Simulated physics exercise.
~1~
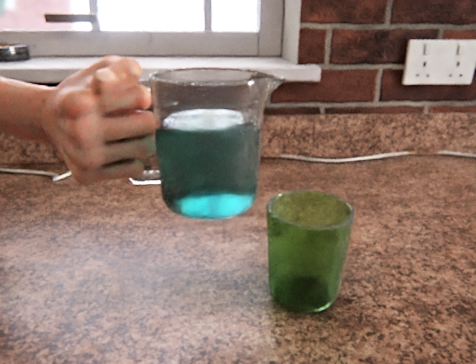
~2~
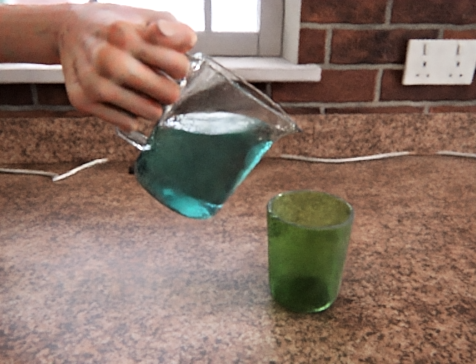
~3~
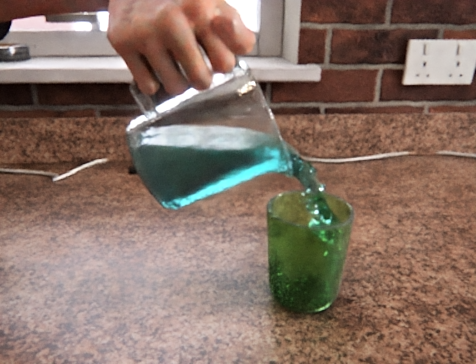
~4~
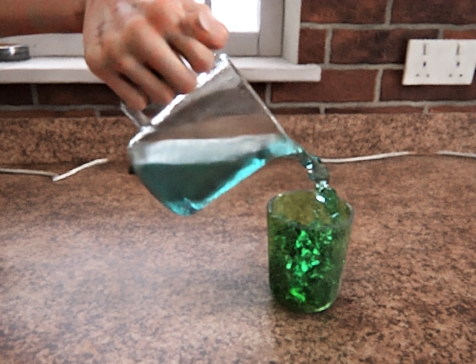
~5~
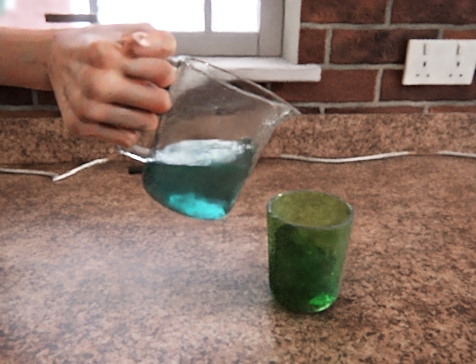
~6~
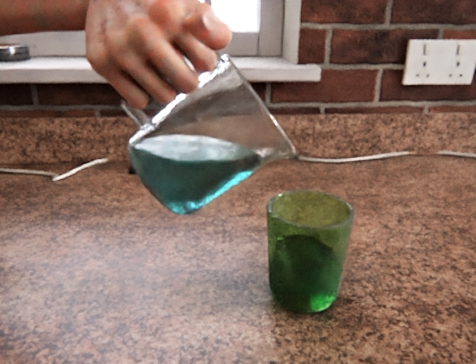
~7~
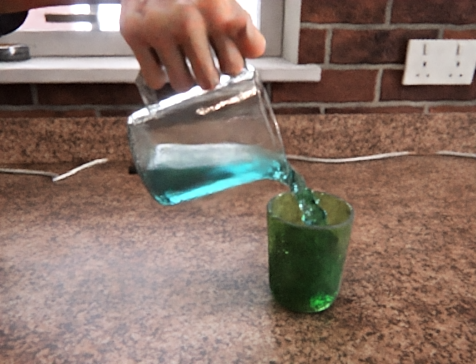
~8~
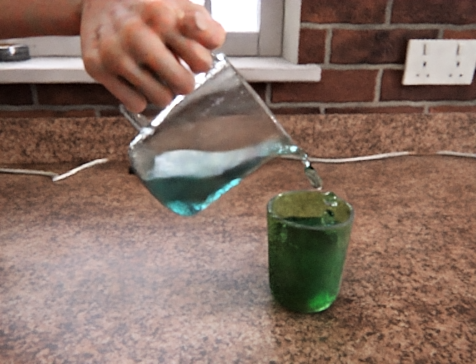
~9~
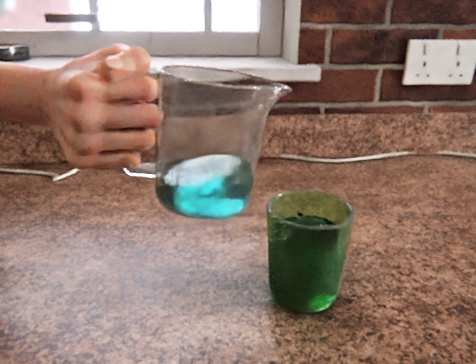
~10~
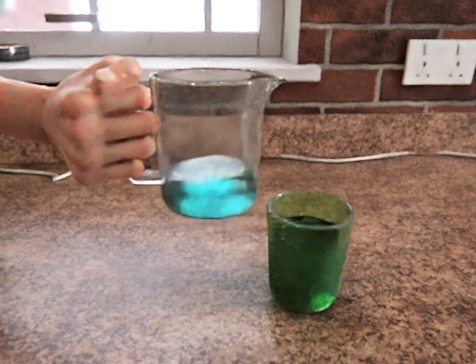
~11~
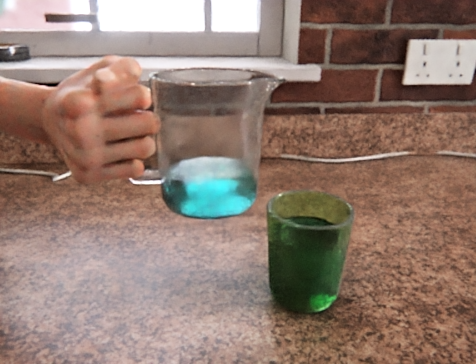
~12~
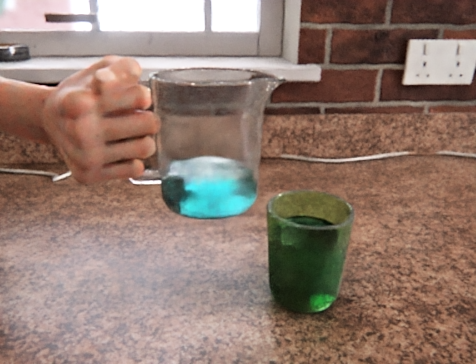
Hand pouring blue liquid from a glass pitcher into a green glass in two goes, then holding the partly emptied pitcher upright.
